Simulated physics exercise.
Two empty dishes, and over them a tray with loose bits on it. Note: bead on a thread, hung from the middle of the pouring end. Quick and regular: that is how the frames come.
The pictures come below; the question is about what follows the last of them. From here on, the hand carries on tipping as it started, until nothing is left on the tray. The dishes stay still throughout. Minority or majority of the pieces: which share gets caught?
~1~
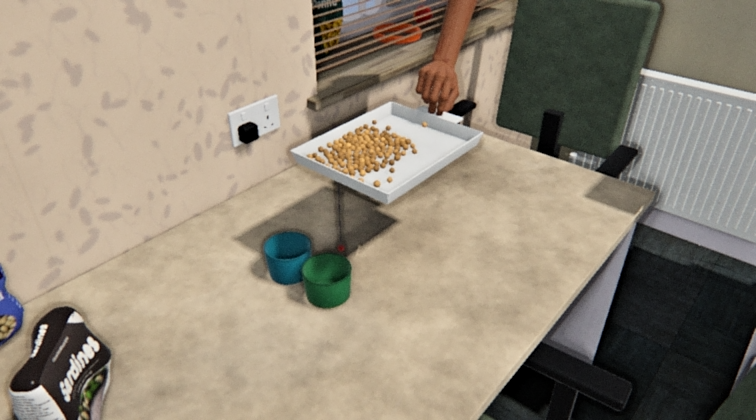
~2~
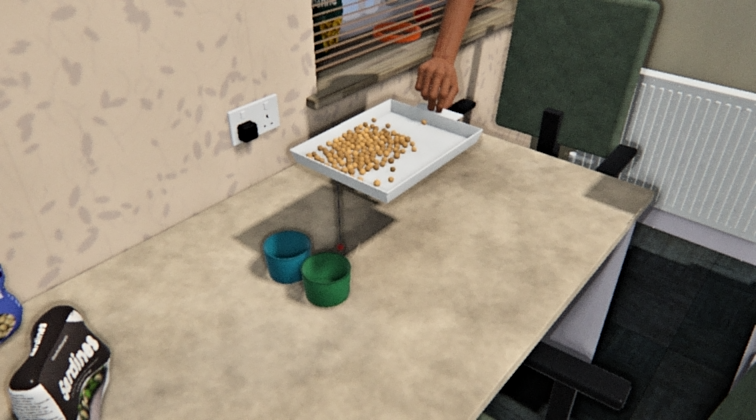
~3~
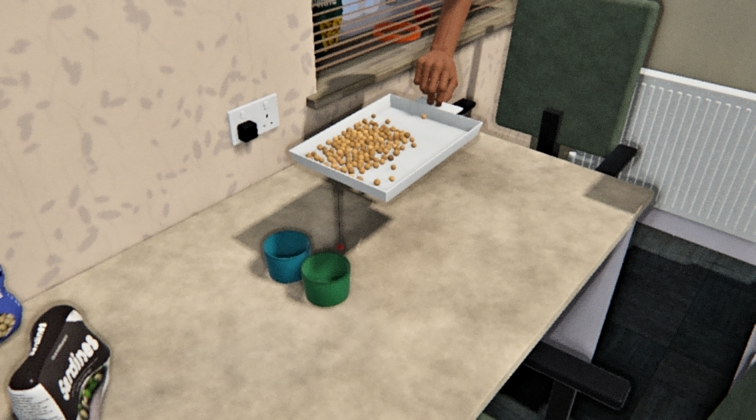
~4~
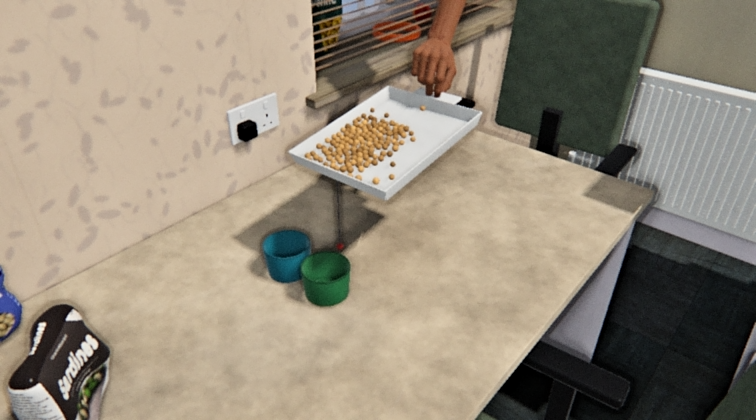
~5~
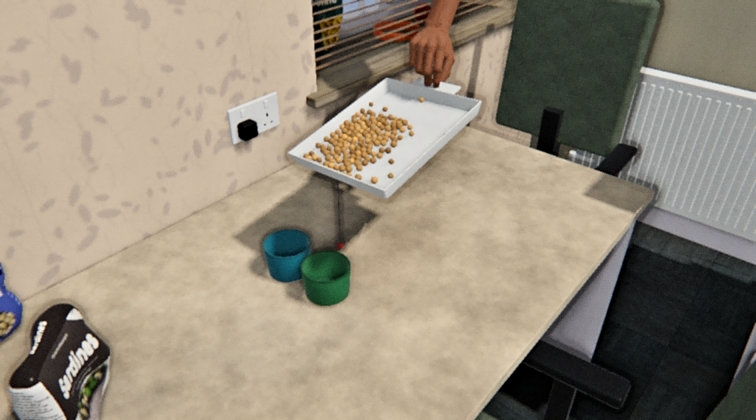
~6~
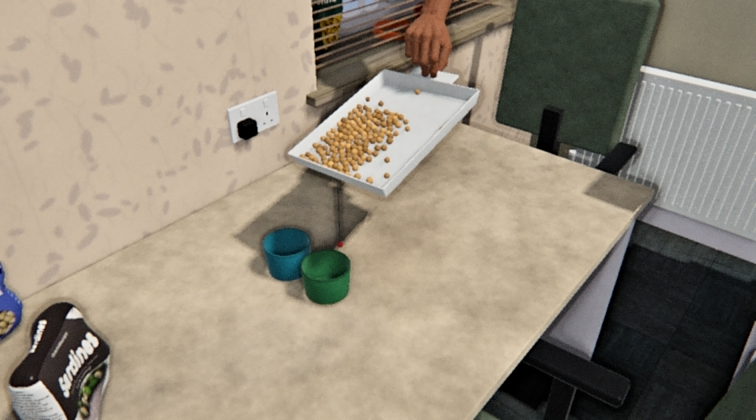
The dishes catch most of the load.
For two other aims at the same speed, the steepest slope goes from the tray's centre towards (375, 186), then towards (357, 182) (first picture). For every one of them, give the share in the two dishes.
In turn 0 and 30 in a hundred.
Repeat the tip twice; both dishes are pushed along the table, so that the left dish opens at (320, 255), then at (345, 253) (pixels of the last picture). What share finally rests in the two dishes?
About 20 per cent, then about 0 per cent.
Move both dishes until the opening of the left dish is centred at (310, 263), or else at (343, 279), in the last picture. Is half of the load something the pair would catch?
First try: A minority; second try: A minority.
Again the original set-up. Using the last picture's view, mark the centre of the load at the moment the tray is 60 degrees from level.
In the last view, the load is centred close to (320, 155).
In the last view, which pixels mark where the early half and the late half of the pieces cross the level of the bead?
(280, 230) for the early half, (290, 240) for the late half.
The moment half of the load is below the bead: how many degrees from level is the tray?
90°, roughly.
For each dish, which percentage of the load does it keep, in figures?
For the left dish 70 per cent, for the right dish 20.
Soon after the last picture, tray tipped steeply; nearly all on the tray; a small part in the air.
A little later, tray tipped right over; a small part on the tray; a small part in the right dish; about half in the left dish; a small part outside both; about a quarter in the air.
Later still, tray tipped past a quarter turn; a small part in the right dish; most in the left dish; a small part outside both.
By the end, tray tipped past a quarter turn; a small part in the right dish; most in the left dish; a small part outside both.
